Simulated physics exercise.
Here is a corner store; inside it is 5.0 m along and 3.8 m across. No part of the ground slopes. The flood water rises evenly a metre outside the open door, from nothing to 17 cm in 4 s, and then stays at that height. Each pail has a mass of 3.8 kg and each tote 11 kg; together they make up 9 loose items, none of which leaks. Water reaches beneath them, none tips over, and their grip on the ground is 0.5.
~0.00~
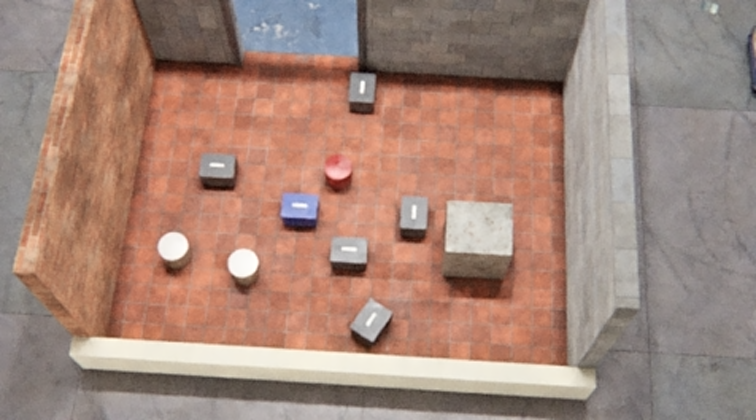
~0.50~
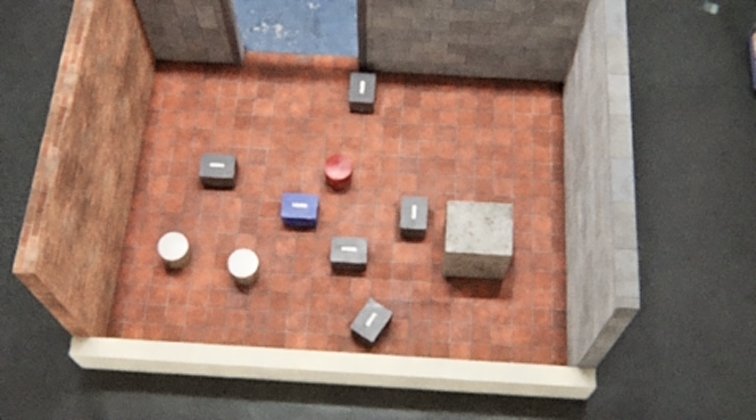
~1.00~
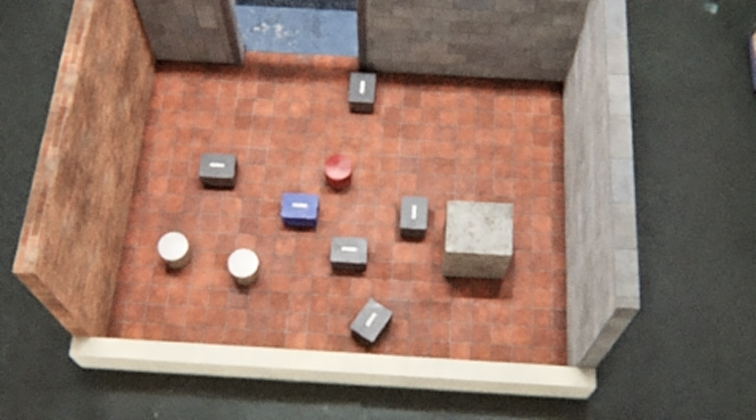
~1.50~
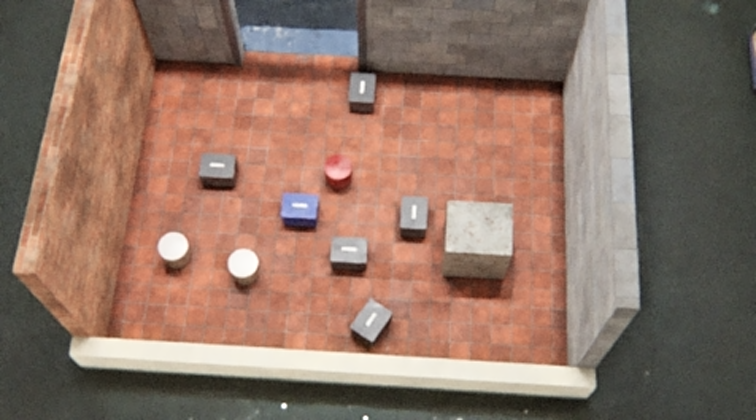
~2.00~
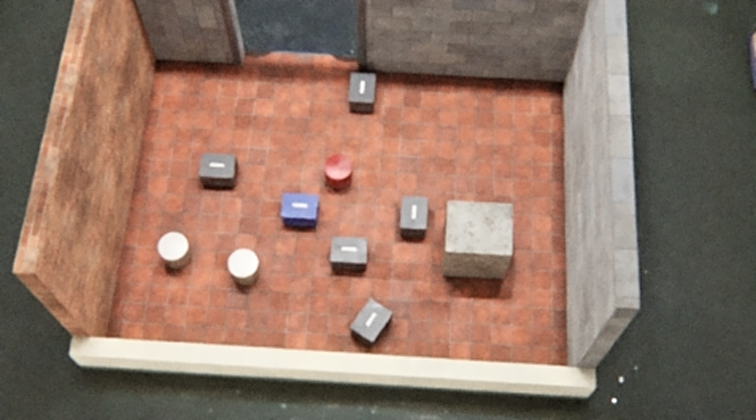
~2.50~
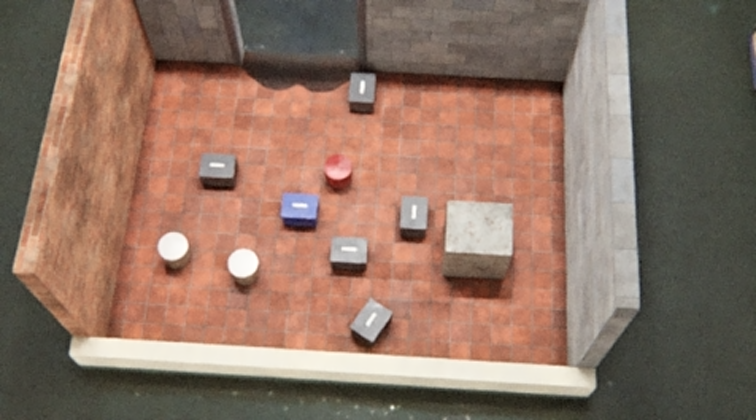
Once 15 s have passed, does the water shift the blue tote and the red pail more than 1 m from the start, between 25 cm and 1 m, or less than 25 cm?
Blue tote - more than 1 m; red pail - more than 1 m.
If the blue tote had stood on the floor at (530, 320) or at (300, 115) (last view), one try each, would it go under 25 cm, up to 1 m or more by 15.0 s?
Run 1 - well off; run 2 - well off.
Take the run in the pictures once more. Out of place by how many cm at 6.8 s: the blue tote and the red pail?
About 50 and 150 cm by then.
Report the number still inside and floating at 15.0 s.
At that time, 6.
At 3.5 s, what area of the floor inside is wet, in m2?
About 2.0 m2.
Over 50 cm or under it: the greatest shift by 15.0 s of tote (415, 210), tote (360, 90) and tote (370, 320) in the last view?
Well, in sequence it's lower, lower, greater.
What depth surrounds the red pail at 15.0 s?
Roughly 6 cm deep.
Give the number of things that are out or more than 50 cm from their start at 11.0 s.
By then 5.
After 3.5 s the blue tote is near (300, 206), 0.0 m from its start, aground; the red pail is near (338, 167), 0.0 m from its start, aground; 0 afloat.
After 6.8 s the blue tote is near (293, 246), 0.5 m from its start, aground; the red pail is near (408, 293), 1.7 m from its start, aground; 0 afloat.
After 11.0 s the blue tote is near (271, 315), 1.3 m from its start, afloat; the red pail is near (437, 319), 2.1 m from its start, afloat; 4 afloat.
After 15.0 s the blue tote is near (452, 347), 2.4 m from its start, afloat; the red pail is near (520, 134), 2.2 m from its start, afloat; 6 afloat.
